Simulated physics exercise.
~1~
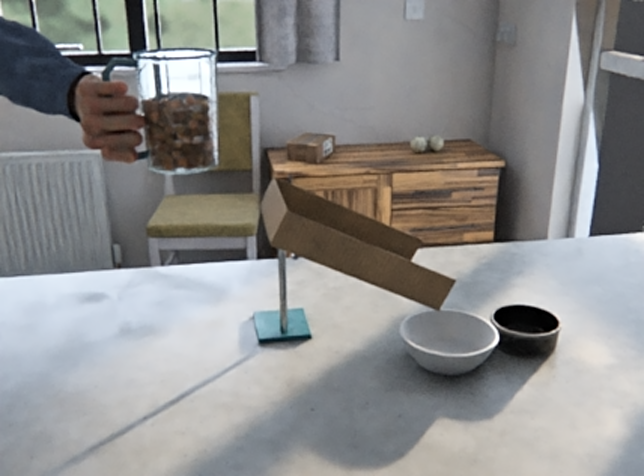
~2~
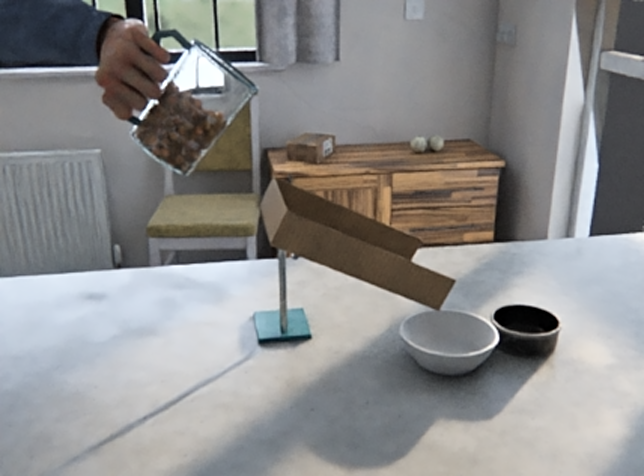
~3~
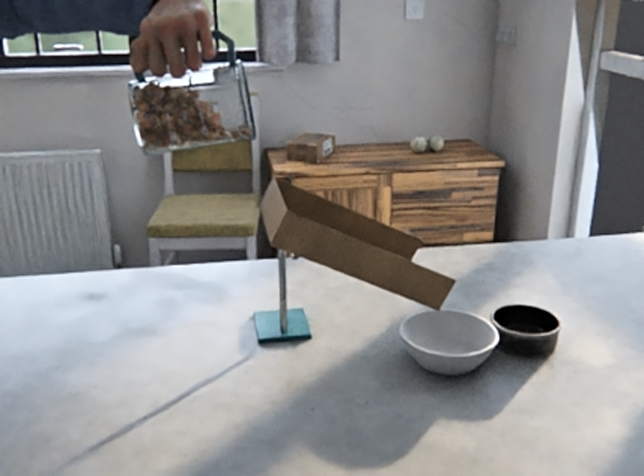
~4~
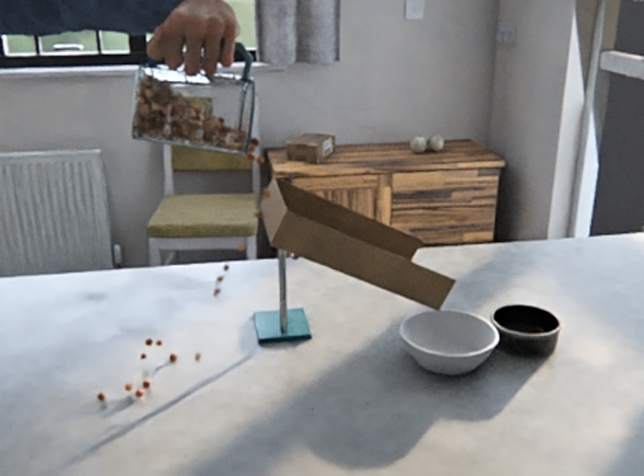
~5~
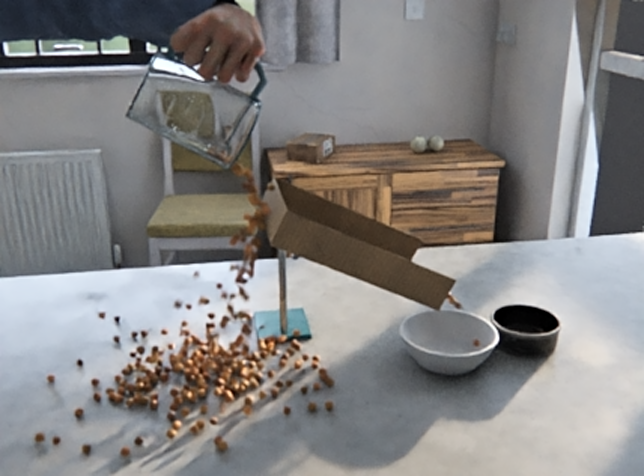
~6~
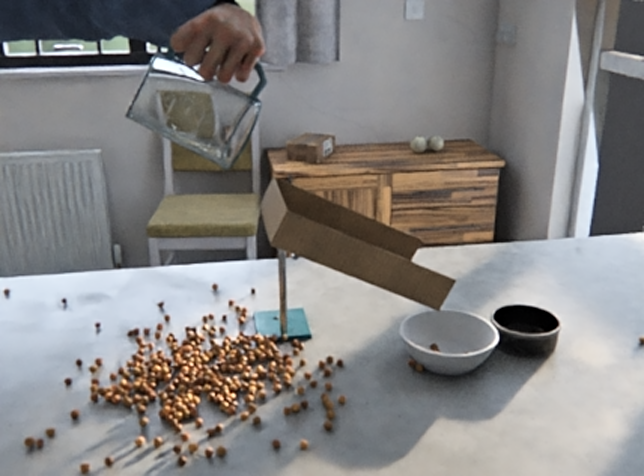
A hand tipped a clear jug of roasted chickpeas above a fixed cardboard slope, and they spilled mostly past its upper end, scattering across the table until the jug was empty, with barely any reaching the white bowl and the black dish left empty.
